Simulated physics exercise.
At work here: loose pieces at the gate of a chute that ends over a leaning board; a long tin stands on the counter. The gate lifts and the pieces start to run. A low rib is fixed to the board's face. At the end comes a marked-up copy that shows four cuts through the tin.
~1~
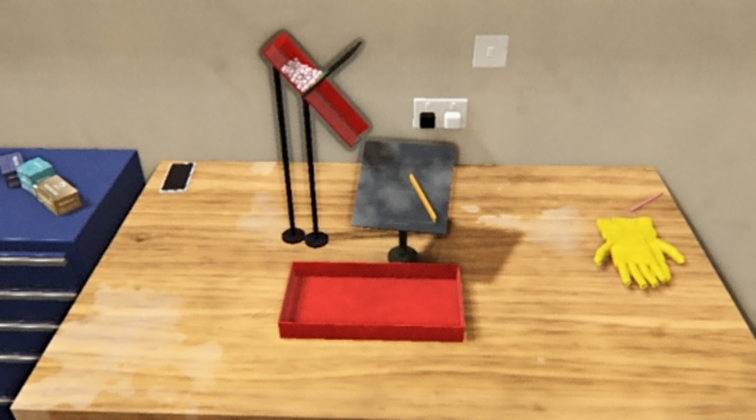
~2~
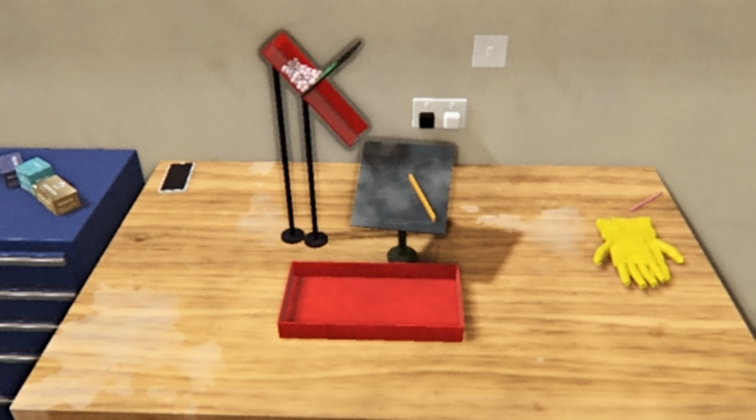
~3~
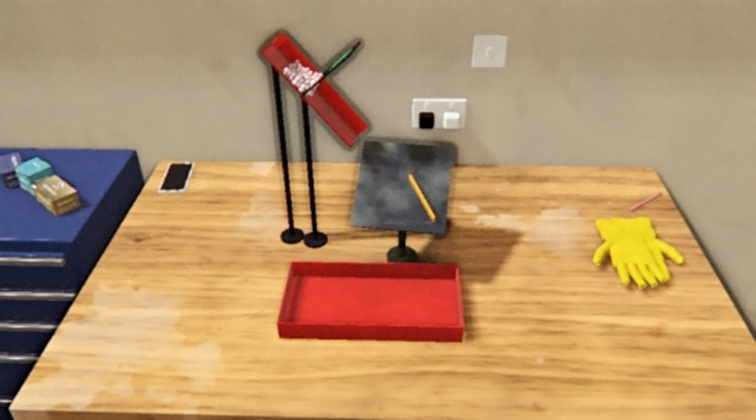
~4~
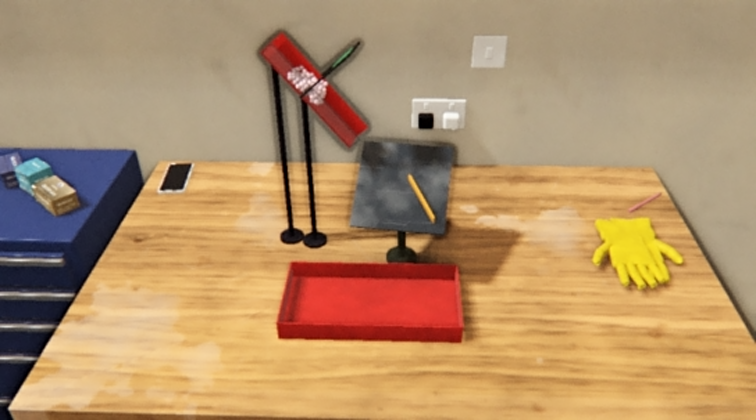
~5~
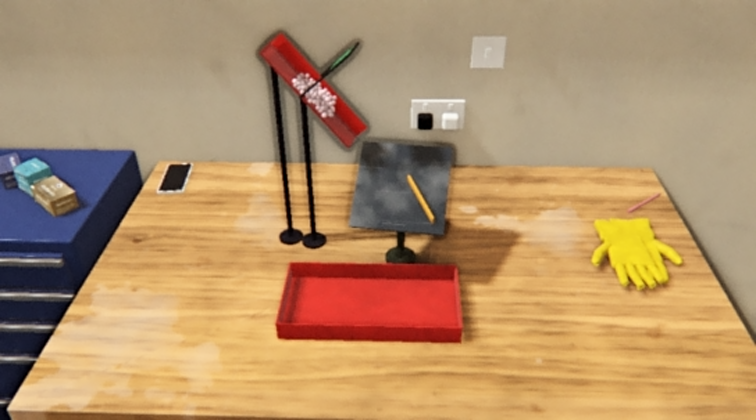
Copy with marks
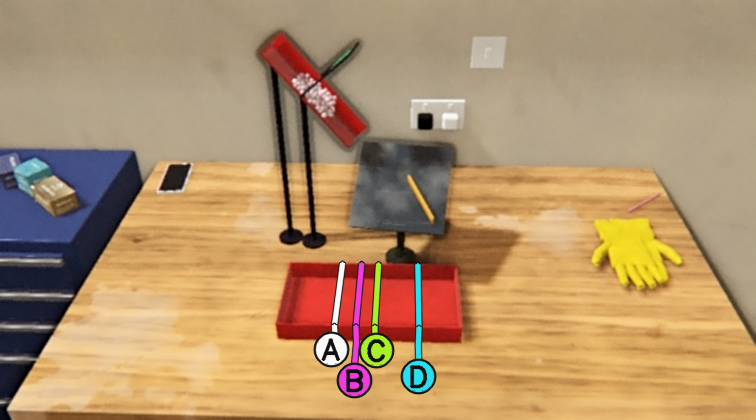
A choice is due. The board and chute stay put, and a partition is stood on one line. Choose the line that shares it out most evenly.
The best line is D.
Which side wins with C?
Right.
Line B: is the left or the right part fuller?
Right.
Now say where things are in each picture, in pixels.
In the first frame, load behind the gate near (306, 74), sugar pearls; lip of the chute near (355, 141), sloping fairly steeply.
In the second frame, middle of the board near (403, 185), tilted fairly steeply; middle of its low edge near (397, 230); of its high edge near (409, 143).
In the third frame, front corners of the tin near (277, 323) and (463, 327), empty; front of the load near (311, 94).
In the fourth frame, middle of the load near (313, 85); its front near (321, 102), close to a quarter of the way to the lip; rib from (409, 175) to (434, 218).
In the fifth frame, middle of the load near (316, 93); its front near (332, 115), close to half of the way to the lip.
On the marked copy, line A crosses the front rim at (334, 325); line B crosses the front rim at (355, 325); line C crosses the front rim at (374, 326); line D crosses the front rim at (418, 327).
If A is chosen, of what is caught, only a few on the left of the divider, all but a few on the right.
If B is chosen, of what is caught, a small share on the left of the divider, all but a few on the right.
If C is chosen, of what is caught, a small share on the left of the divider, all but a few on the right.
If D is chosen, of what is caught, close to a third on the left of the divider, close to two thirds on the right.
